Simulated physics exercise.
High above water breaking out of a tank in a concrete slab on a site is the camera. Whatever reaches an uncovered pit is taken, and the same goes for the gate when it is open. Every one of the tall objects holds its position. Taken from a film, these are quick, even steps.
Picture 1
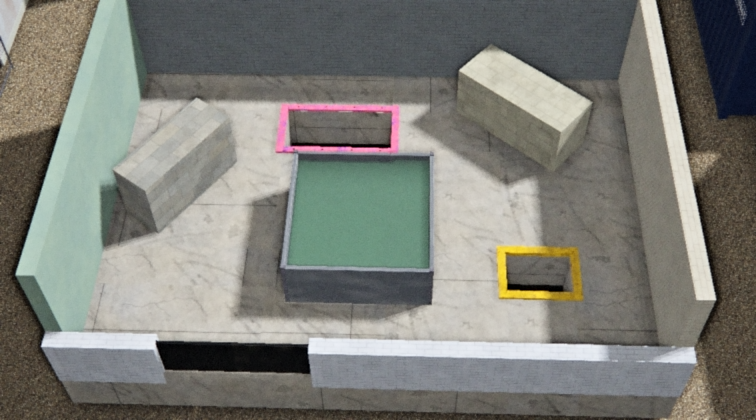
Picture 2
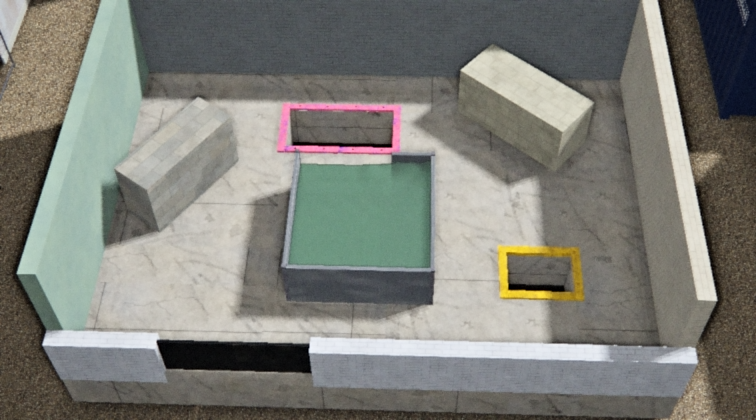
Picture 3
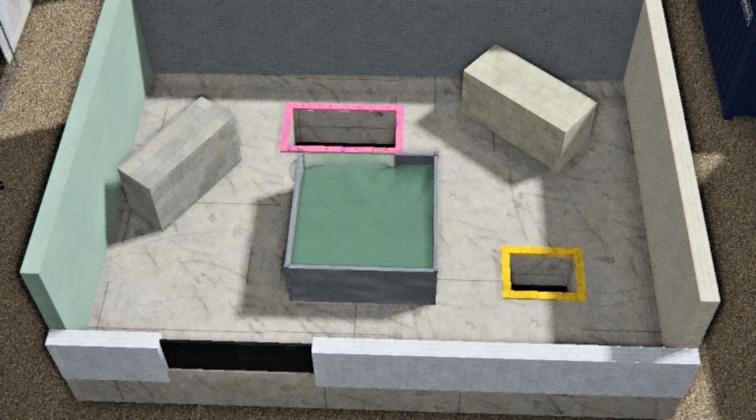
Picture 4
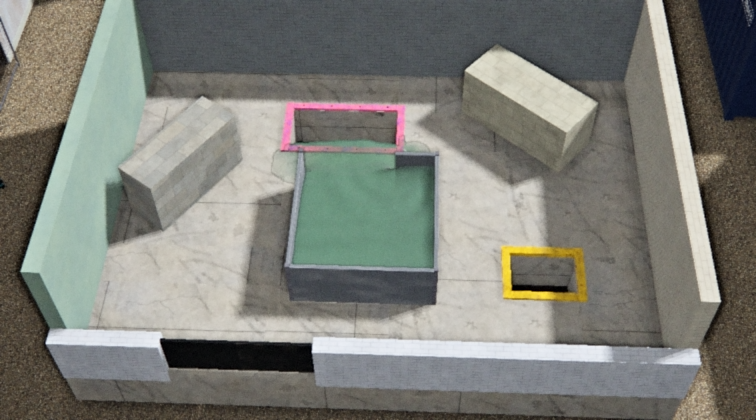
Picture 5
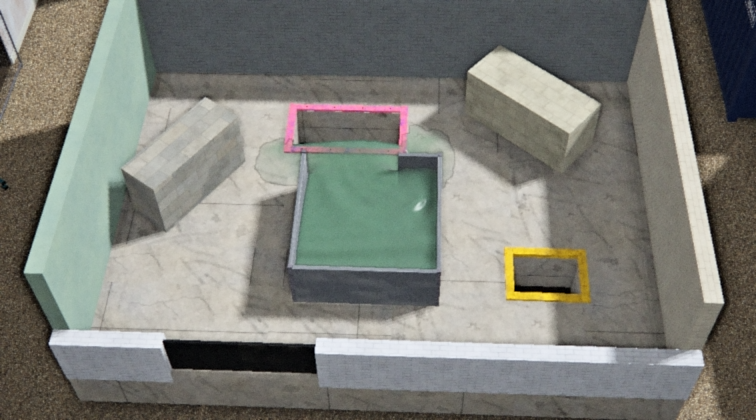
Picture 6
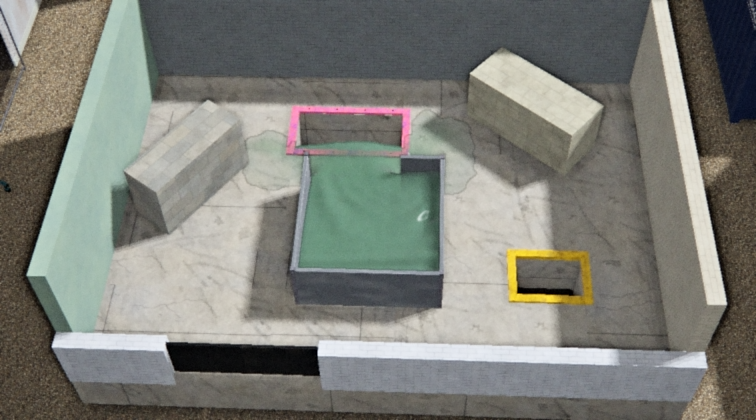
On a walled concrete slab, green water breaks from a tank's far side and spreads outward.
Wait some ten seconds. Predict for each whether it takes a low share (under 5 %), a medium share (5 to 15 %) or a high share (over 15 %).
Prediction: The gate takes a low share; the pink pit takes a high share; the yellow pit takes a low share.
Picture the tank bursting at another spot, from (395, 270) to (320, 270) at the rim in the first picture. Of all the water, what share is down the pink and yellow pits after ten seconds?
Per cent: Pink 4, yellow 6.
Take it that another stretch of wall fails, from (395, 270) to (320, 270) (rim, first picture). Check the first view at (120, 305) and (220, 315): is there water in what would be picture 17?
Result, point by point: Inundated; inundated.
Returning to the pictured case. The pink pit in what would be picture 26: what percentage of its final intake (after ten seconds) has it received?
I'd put it at 80 percent.
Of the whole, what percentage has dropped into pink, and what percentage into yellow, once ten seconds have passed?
About 68 and 0 per cent.
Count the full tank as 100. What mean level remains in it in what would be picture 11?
I'd say around 60 per cent.
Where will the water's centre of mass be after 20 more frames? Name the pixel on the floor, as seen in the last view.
Somewhere near (354, 200).
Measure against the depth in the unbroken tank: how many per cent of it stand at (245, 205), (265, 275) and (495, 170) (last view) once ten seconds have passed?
2, 0 and 4 in a hundred, in turn.
A moment on, water covers 15 % of the floor; the gate 0 %, the pink pit 24 %, the yellow pit 0 %.
Next, water covers 20 % of the floor; the gate 0 %, the pink pit 41 %, the yellow pit 0 %.
Then, water covers 20 % of the floor; the gate 0 %, the pink pit 54 %, the yellow pit 0 %.
Later, water covers 40 % of the floor; the gate 0 %, the pink pit 64 %, the yellow pit 0 %.
In the end, water covers 60 % of the floor; the gate 0 %, the pink pit 68 %, the yellow pit 0 %.
